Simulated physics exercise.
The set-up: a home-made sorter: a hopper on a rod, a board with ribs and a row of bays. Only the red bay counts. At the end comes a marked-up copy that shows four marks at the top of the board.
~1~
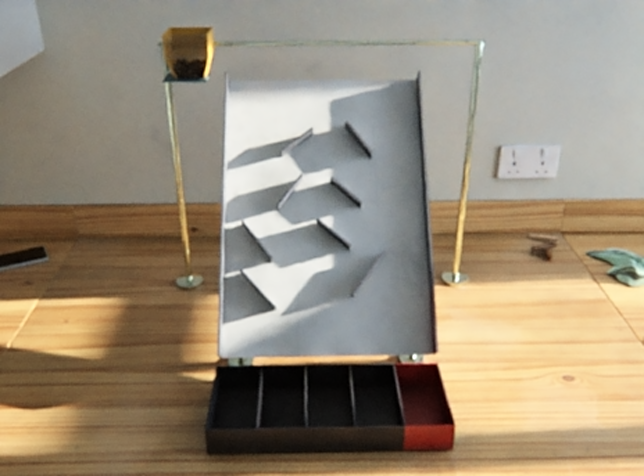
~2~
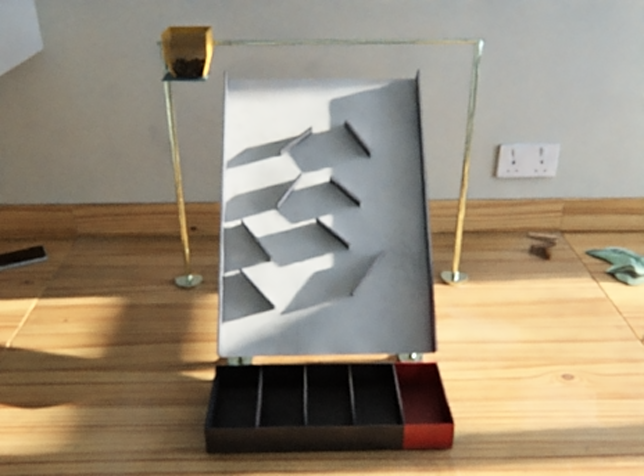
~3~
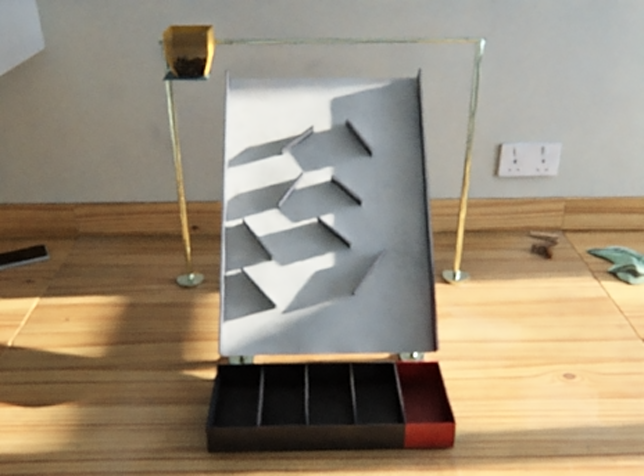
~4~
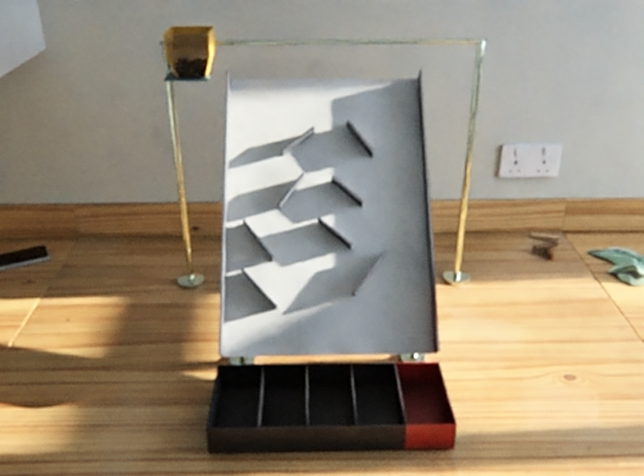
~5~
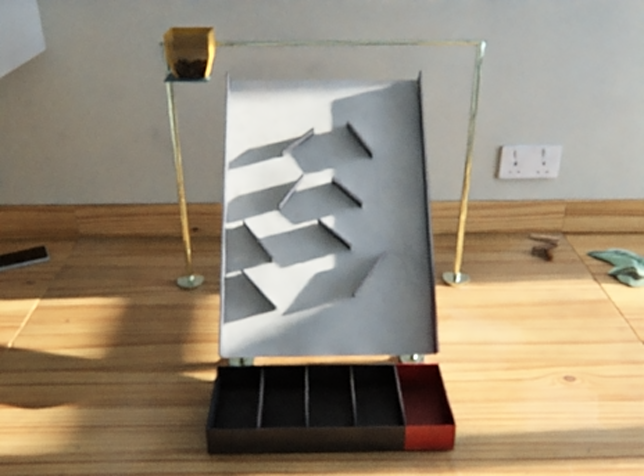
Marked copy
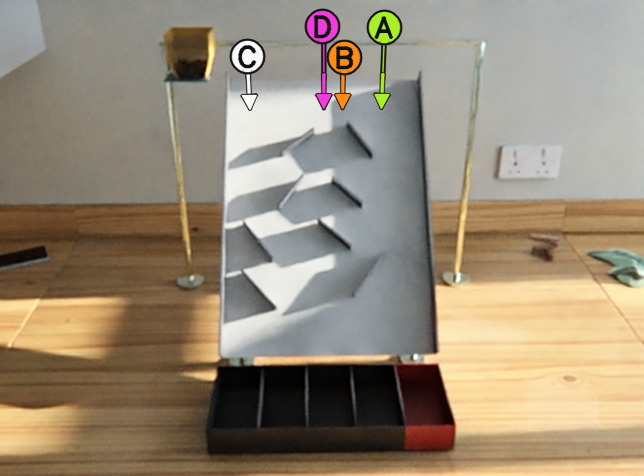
A tilted grey board with angled ribs stood on a wooden surface above a row of five bays, the rightmost red, while a yellow hopper of dark beans sat still at upper left; nothing noticeably moved.
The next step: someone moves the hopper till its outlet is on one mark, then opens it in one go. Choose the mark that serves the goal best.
Mark A does it best.
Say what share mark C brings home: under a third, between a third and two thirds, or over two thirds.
It is under a third.
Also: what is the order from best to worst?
Best to worst: A, B, D, C.
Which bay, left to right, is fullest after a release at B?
The fifth from the left.
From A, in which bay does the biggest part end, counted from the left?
The fifth.
On the marked copy, mark A meets the board at (381, 103); mark B meets the board at (342, 103); mark C meets the board at (249, 104); mark D meets the board at (323, 103).
With A, nearly all in the red bay, a small part in other bays.
With B, about two thirds in the red bay, about a third in other bays, a stray few outside the box.
With C, none in the red bay, nearly all in other bays.
With D, about a third in the red bay, about two thirds in other bays, a stray few held on the board.
